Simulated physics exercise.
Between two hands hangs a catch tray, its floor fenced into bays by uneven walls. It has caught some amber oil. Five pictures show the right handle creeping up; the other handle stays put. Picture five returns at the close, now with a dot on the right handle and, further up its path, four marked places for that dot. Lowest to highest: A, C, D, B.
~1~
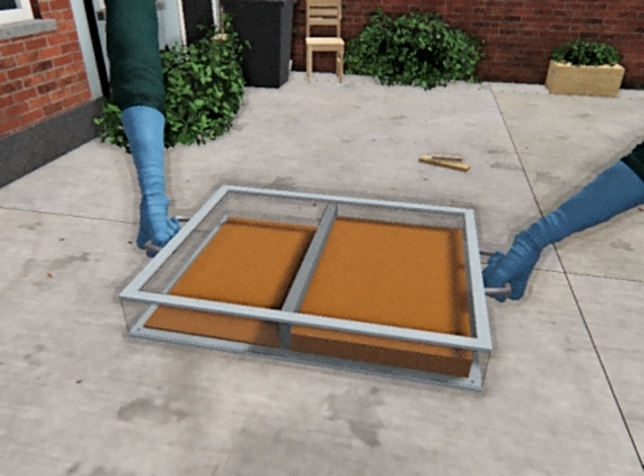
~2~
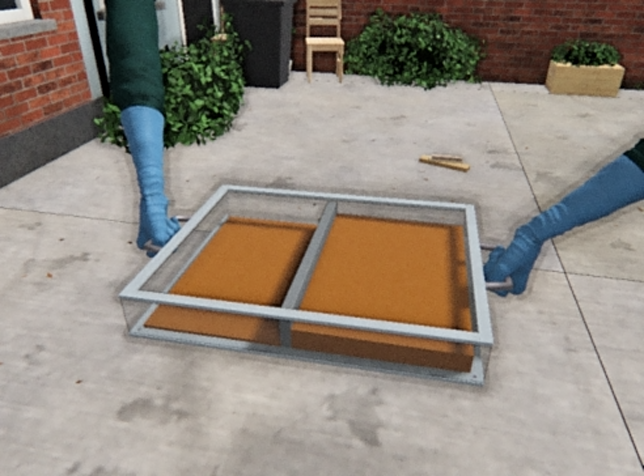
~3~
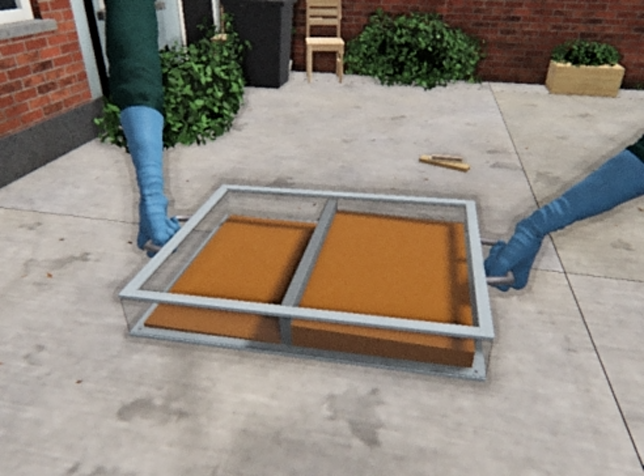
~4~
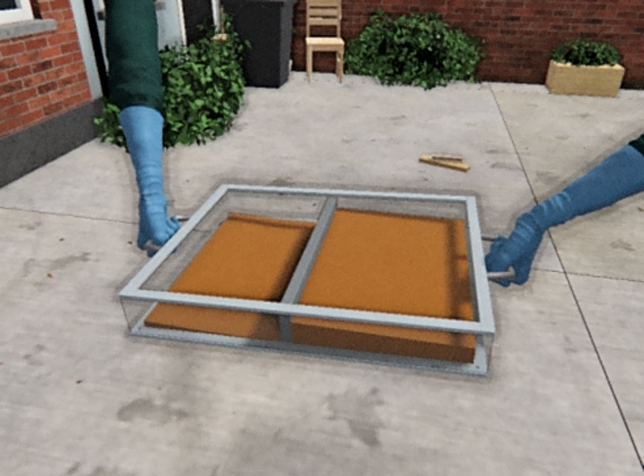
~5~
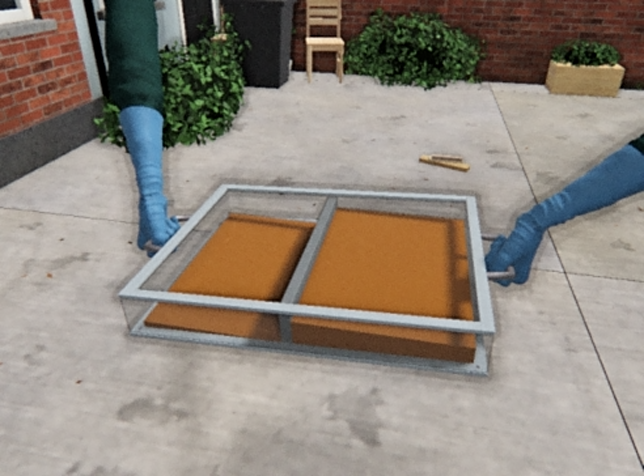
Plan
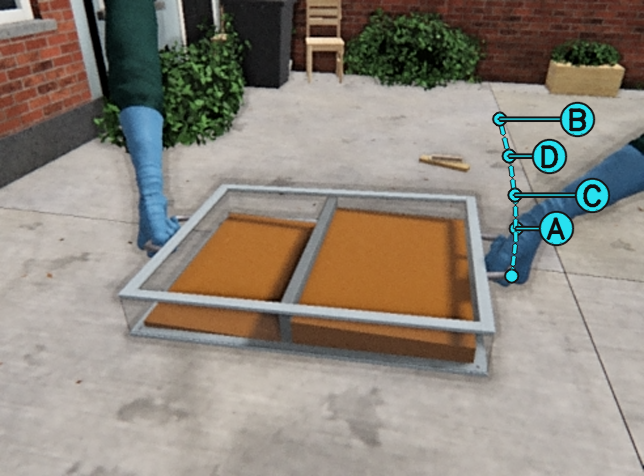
A divided clear tray of amber oil tilting very slightly down to the left between two blue-gloved hands above a concrete patio.
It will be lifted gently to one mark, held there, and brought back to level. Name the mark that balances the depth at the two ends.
Choose D.
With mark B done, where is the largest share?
The left bay.
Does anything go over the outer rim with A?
No, all stays in.
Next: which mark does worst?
It is A.
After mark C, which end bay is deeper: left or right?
The right one.
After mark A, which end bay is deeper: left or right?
The right end bay.
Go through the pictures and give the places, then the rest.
The tray is level; deepest in the right bay, at (387, 273), shallowest in the left; right handle at (504, 272), in the first frame.
Tipped about 1° down to the left; no wall is crossed; right handle at (505, 267), in the second frame.
Tipped about 2° down to the left; no wall is crossed; right handle at (506, 262), in the third frame.
Tipped about 3° down to the left; no wall is crossed; right handle at (507, 257), in the fourth frame.
Tipped about 3° down to the left; deepest in the right bay, at (389, 262), shallowest in the left; right handle at (507, 256), in the fifth frame.
On the marked copy, A at (516, 228); B at (499, 119); C at (514, 195); D at (509, 156).
Choosing A, the right end bay stands much deeper than the other; nothing spills.
Choosing B, the left end bay stands a little deeper than the other; about 4 % goes over the rim.
Choosing C, the right end bay stands much deeper than the other; nothing spills.
Choosing D, the two end bays stand about equally deep; nothing spills.
